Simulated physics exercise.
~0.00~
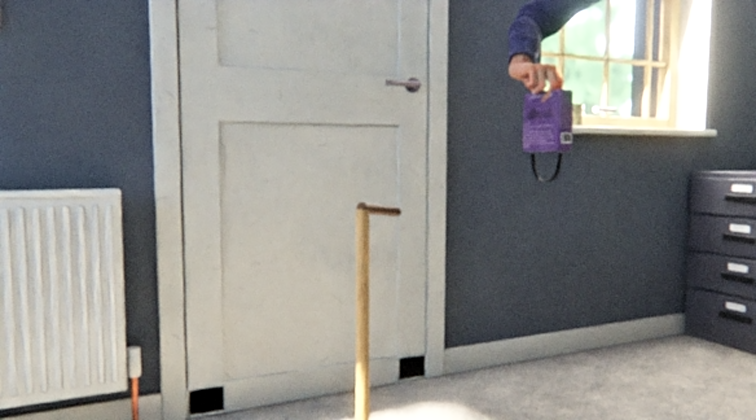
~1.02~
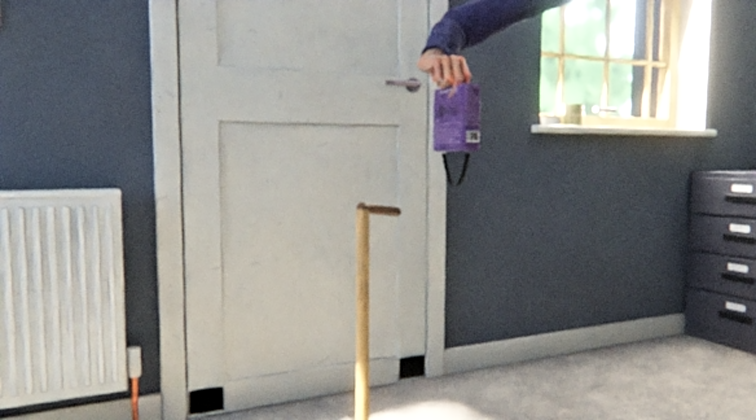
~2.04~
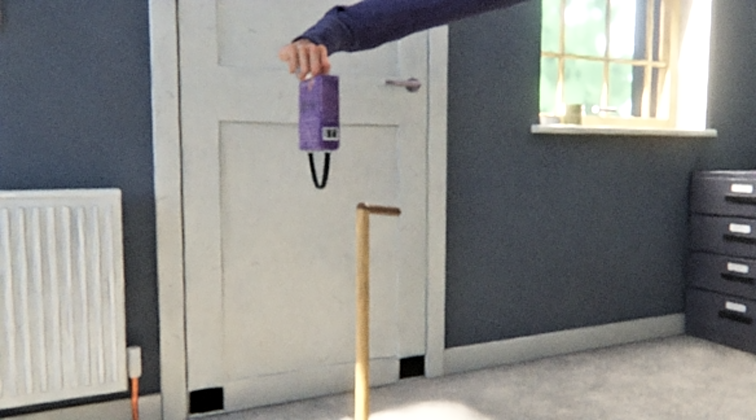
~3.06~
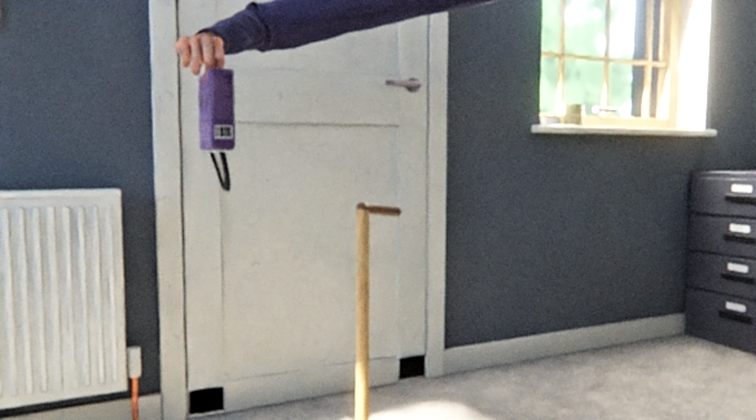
In this clip, a hand carries a purple pouch with a dark loop hanging below it leftward across the room, passing above a wooden post with a short peg, and the pouch ends up left of the post, still held, its loop uncaught.
